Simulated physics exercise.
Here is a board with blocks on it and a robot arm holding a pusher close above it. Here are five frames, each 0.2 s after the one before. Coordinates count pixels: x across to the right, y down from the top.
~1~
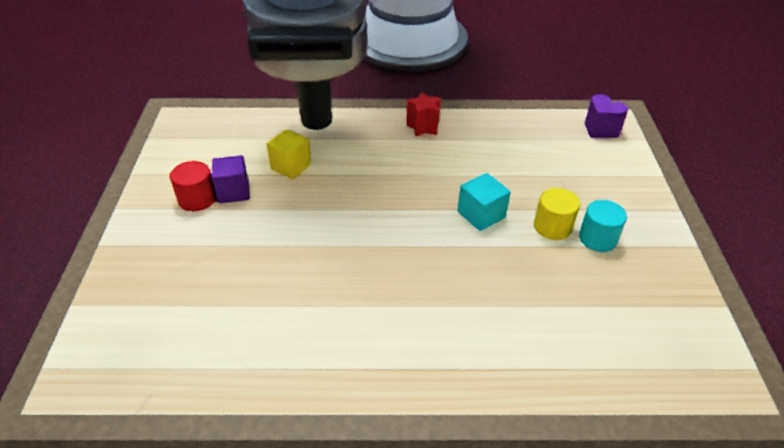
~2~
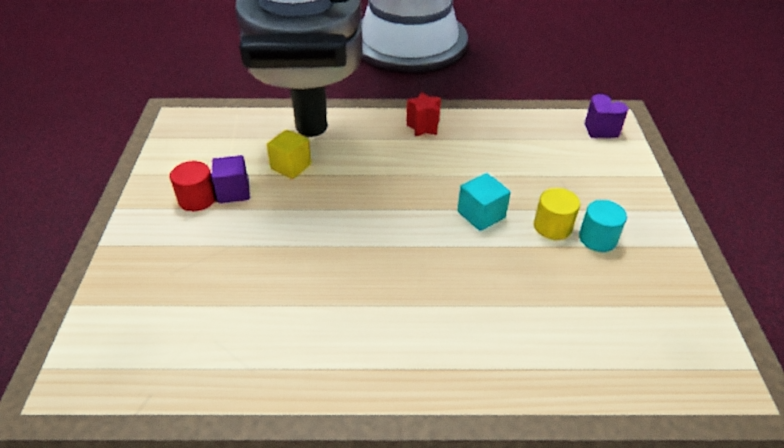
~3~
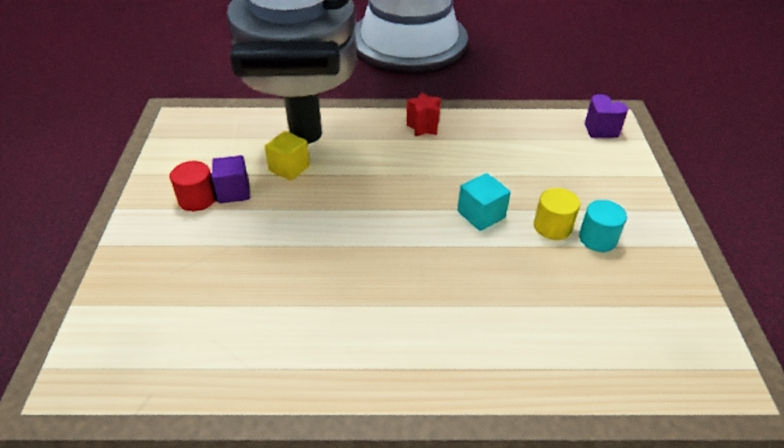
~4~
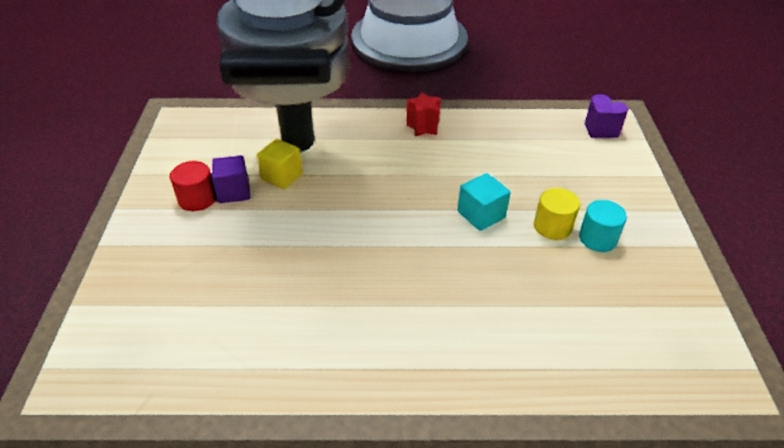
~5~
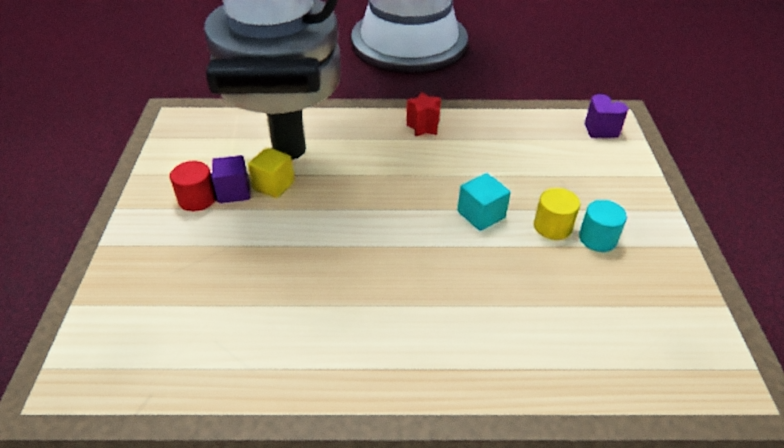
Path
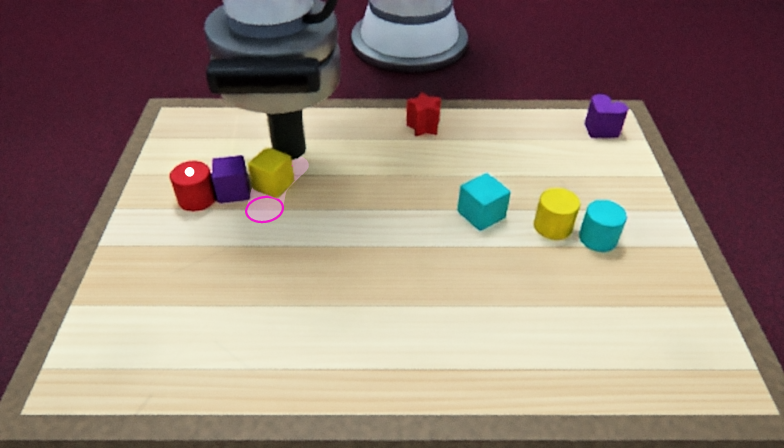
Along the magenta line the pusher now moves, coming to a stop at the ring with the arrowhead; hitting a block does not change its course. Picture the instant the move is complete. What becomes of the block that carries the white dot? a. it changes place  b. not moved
(b)
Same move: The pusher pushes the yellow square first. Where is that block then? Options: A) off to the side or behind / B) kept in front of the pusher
B.
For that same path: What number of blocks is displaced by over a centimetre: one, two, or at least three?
The number of blocks that move over 1 cm is one.
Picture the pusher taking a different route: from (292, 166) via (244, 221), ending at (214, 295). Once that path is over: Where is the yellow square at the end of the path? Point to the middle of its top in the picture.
I predict (185, 301).
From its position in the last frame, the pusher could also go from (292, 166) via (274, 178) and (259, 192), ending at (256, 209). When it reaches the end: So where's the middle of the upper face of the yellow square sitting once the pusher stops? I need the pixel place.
Expect it around (245, 208).
The line goes from (292, 166) through (272, 185) to (265, 209); the dot is on the red circle.
On the path given first. Halfway along, pusher (269, 171); purple square (226, 168), turned 15° clockwise; yellow square (254, 181), turned 20° anticlockwise.
At the end, pusher (262, 194); red circle unmoved; purple square (226, 168), turned 15° clockwise; yellow square (242, 206).
